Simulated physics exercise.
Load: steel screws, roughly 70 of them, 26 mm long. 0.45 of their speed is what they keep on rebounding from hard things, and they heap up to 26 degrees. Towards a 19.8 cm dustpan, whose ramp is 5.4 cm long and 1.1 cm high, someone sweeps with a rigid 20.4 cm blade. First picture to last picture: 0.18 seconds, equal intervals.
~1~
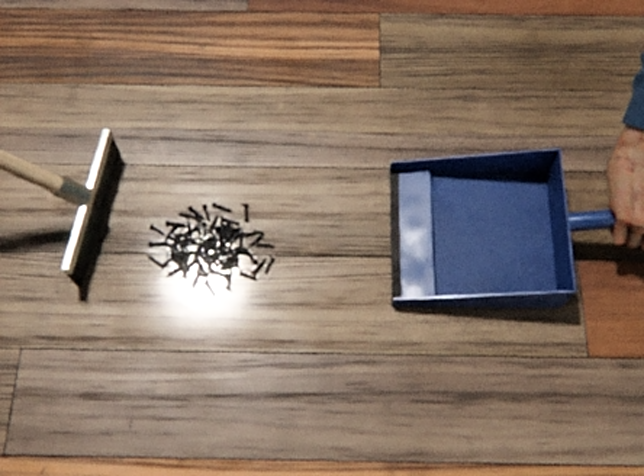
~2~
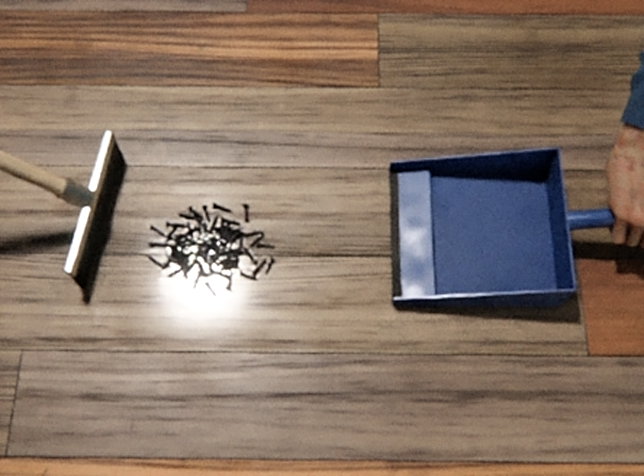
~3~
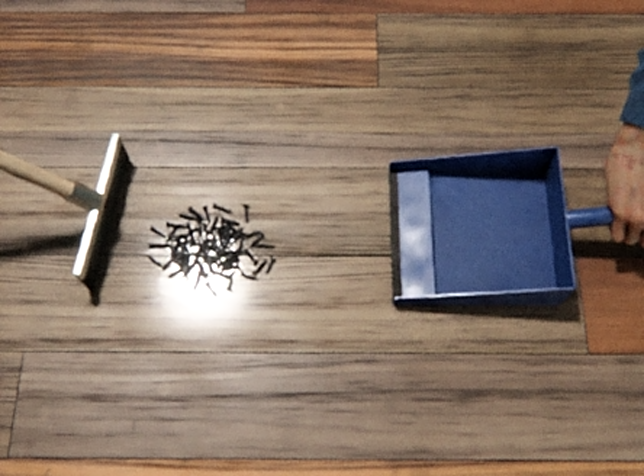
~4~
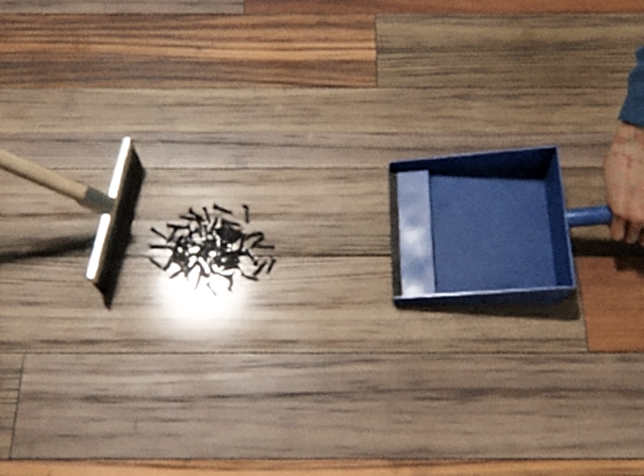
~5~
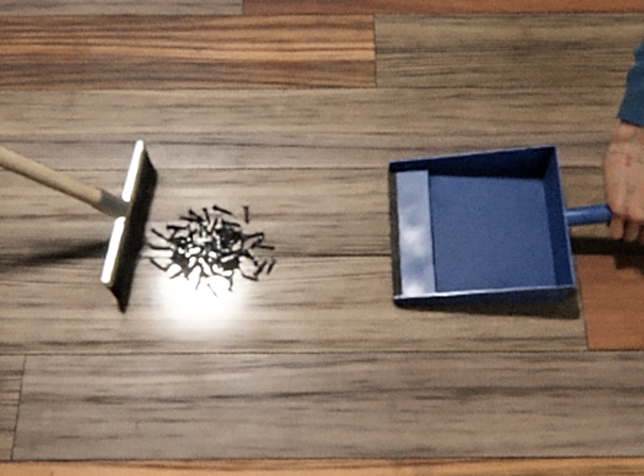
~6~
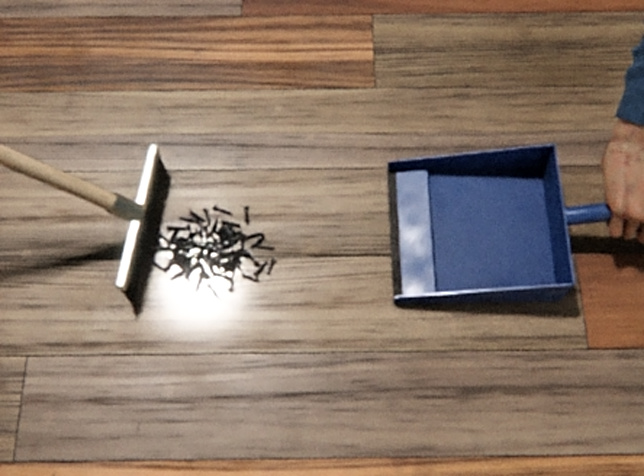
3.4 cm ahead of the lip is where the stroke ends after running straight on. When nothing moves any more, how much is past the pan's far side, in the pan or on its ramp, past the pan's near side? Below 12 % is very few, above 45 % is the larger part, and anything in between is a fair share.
Past the pan's far side: Very few, in the pan or on its ramp: Very few, past the pan's near side: A fair share.
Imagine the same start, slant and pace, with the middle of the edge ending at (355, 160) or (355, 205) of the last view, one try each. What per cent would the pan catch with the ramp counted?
Some 0 per cent on the first try, 0 per cent on the second.
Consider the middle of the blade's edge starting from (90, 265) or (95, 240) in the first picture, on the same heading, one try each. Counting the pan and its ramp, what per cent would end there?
5 and 10 per cent, roughly.
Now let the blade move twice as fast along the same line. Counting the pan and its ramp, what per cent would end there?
It would be near 30 per cent.
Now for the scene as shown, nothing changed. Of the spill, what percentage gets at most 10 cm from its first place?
That share is some 0 percent.
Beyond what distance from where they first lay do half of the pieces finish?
24 cm, roughly.
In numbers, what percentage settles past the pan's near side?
Roughly 25 per cent.
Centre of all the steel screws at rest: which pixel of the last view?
Roughly pixel (379, 277).
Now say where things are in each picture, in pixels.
The first picture shows blade from (68, 270) to (108, 136), moved 0.0 cm, 0 of the pieces shifted so far; middle of the pieces at (208, 248); pan at (486, 237).
The second picture shows blade from (71, 272) to (110, 138), moved 0.3 cm, 0 of the pieces shifted so far; middle of the pieces at (208, 249).
The third picture shows blade from (80, 275) to (118, 140), moved 1.4 cm, 0 of the pieces shifted so far; middle of the pieces at (209, 249).
The fourth picture shows blade from (93, 278) to (129, 144), moved 3.0 cm, 0 of the pieces shifted so far; middle of the pieces at (209, 250).
The fifth picture shows blade from (108, 282) to (142, 148), moved 4.9 cm, 0 of the pieces shifted so far; middle of the pieces at (209, 251).
The sixth picture shows blade from (123, 286) to (155, 151), moved 6.7 cm, 0 of the pieces shifted so far; middle of the pieces at (210, 251); pan at (485, 233).
Then, 0.29 s after the last picture, middle of the blade 19 cm from the lip; 0 % over the lip, far side 0 %, near side 0 %.
Then, 0.48 s after the last picture, middle of the blade 10 cm from the lip; 0 % over the lip, far side 0 %, near side 10 %.
Then, 0.78 s after the last picture, middle of the blade 5 cm from the lip; 5 % over the lip, far side 0 %, near side 25 %.
In the end, far side 0 %, pan 5 %, near side 25 %, in front of the lip or behind the blade 70 %.
